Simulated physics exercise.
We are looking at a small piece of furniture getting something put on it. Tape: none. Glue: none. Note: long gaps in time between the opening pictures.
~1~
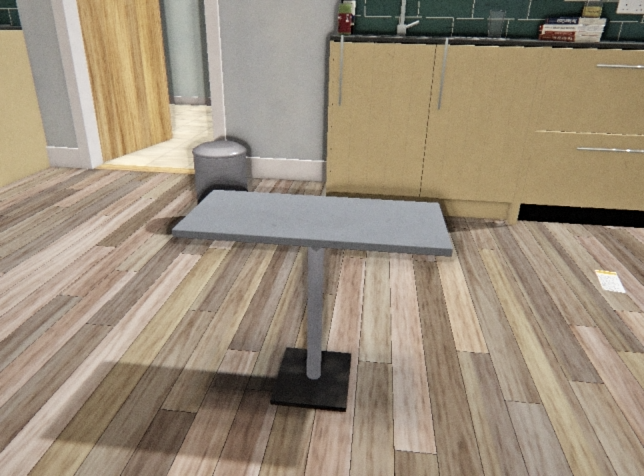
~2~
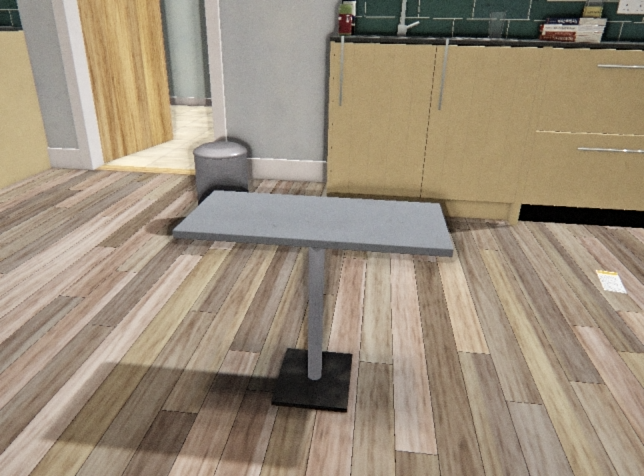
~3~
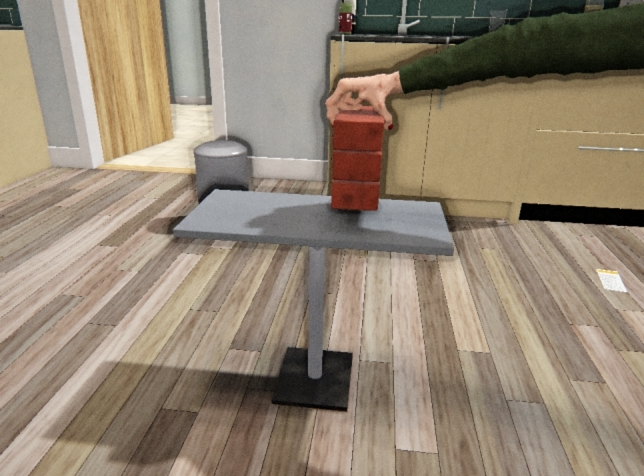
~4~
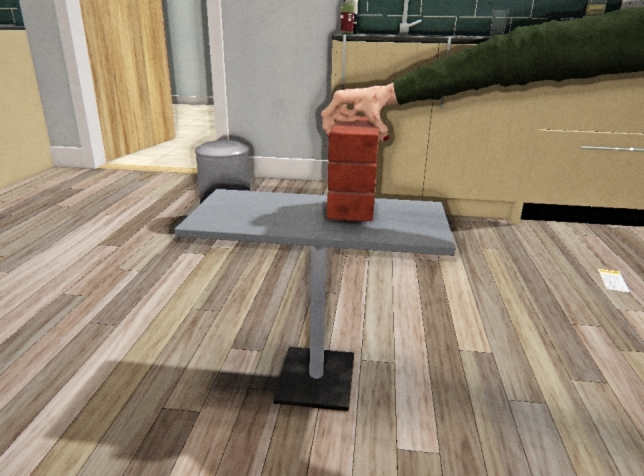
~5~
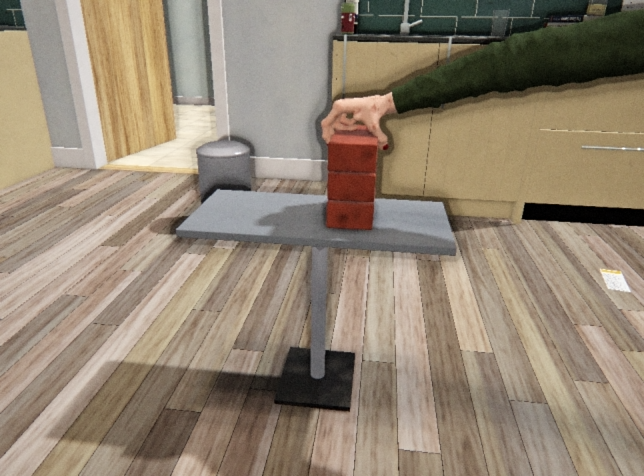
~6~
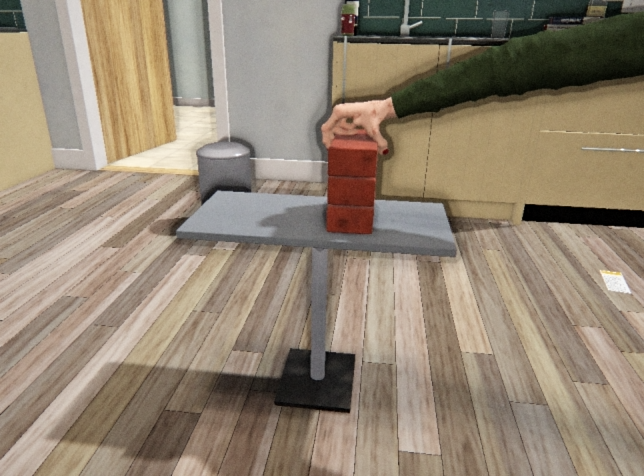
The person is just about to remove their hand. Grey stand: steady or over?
My guess is it's going to stay put as soon as it's let go.
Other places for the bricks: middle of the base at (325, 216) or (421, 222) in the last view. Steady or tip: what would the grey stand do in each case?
Remains upright, then tumbles.
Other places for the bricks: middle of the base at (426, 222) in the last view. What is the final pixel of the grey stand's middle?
Close to (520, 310).
Then, 0.28 s on from there, grey stand at rest near (321, 220).
In the end, the grey stand stays flat on its feet, near (321, 220).
